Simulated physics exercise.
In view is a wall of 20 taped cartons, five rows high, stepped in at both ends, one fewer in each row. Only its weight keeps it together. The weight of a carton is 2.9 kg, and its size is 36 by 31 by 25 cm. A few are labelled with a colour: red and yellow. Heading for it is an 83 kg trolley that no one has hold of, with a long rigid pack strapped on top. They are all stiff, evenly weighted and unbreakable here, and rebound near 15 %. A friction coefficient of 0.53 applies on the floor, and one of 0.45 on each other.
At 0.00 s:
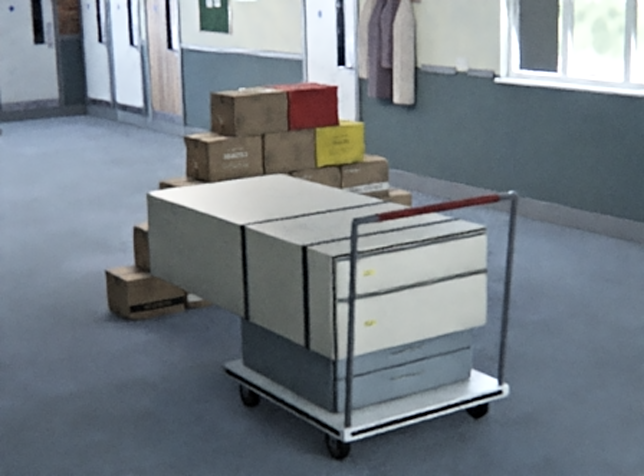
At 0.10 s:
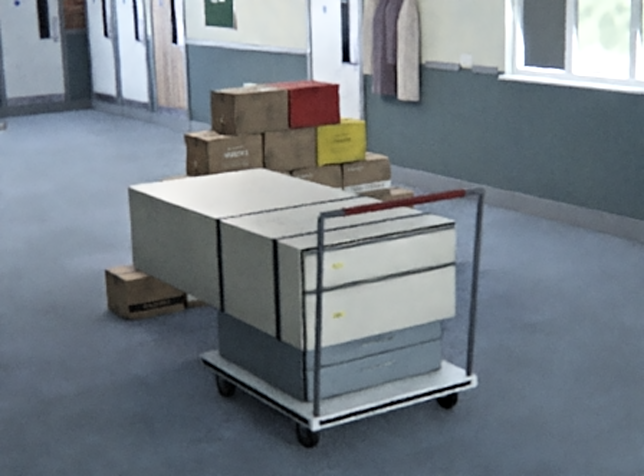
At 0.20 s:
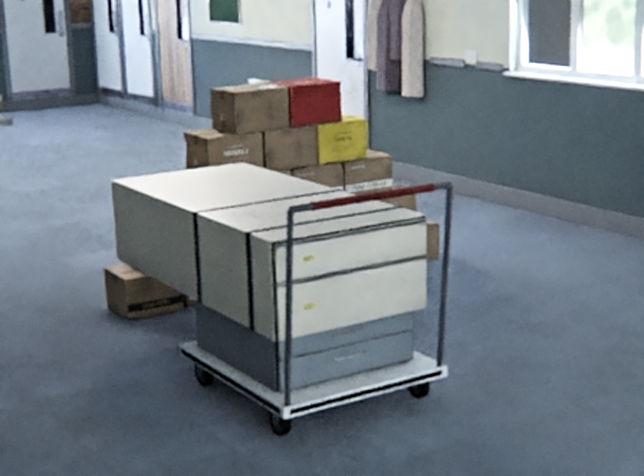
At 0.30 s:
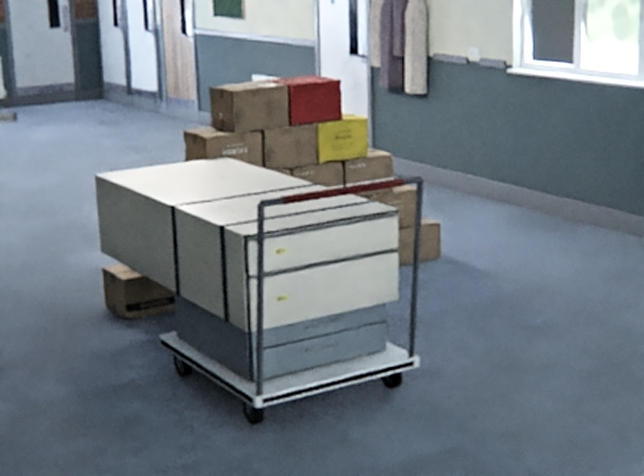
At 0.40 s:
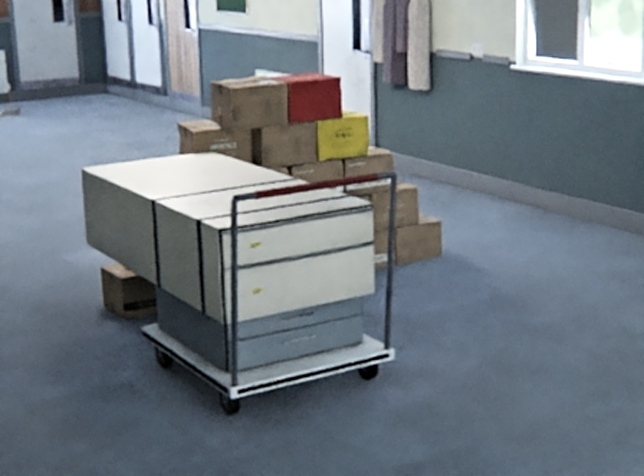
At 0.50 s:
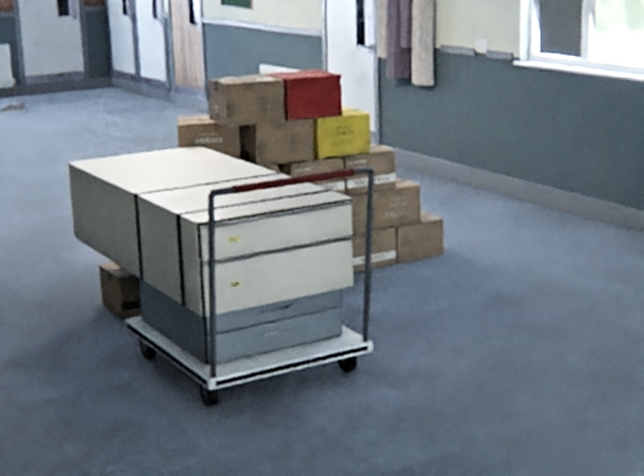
At first, an unattended trolley carrying bulky pale units on top of grey ones stands in front of a stepped stack of brown, red and yellow cartons. It rolls left and slightly back across the blue floor, revealing more cartons on the right, while the stack keeps its stepped shape with little visible change.
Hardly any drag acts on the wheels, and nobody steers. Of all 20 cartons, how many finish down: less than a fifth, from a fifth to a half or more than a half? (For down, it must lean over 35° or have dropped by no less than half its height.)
Down in the end: One fifth to one half.
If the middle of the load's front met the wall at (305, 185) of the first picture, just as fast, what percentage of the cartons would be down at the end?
Roughly 60 per cent would end down.
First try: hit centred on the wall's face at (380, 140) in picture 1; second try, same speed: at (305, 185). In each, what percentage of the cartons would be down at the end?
30 then 70 %.
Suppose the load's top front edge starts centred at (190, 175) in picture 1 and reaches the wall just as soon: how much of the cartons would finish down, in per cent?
I'd say some 40 per cent end up down.
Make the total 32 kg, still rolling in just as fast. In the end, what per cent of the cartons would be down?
I'd put it near 40 in a hundred.
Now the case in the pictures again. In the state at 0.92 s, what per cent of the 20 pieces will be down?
By then 15 %.
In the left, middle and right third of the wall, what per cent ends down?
60 / 60 / 0 %, left to right.
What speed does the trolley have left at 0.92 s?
Close to 1.2 m/s at that moment.
By 0.92 s, load 88 cm past the wall's line, still rolling; 3 of the 20 cartons down; red carton tilted 14°.
By 1.50 s, load 1.47 m past the wall's line, still rolling; 8 of the 20 cartons down; red carton tilted 31°, 37 cm lower.
When it is over (2.9 s), load 1.76 m past the wall's line, still rolling; 8 of the 20 cartons down; red carton on its side; yellow carton unmoved. That is 40 per cent. In pixels of the last frame, middles, red carton near (198, 209), yellow carton near (333, 132).
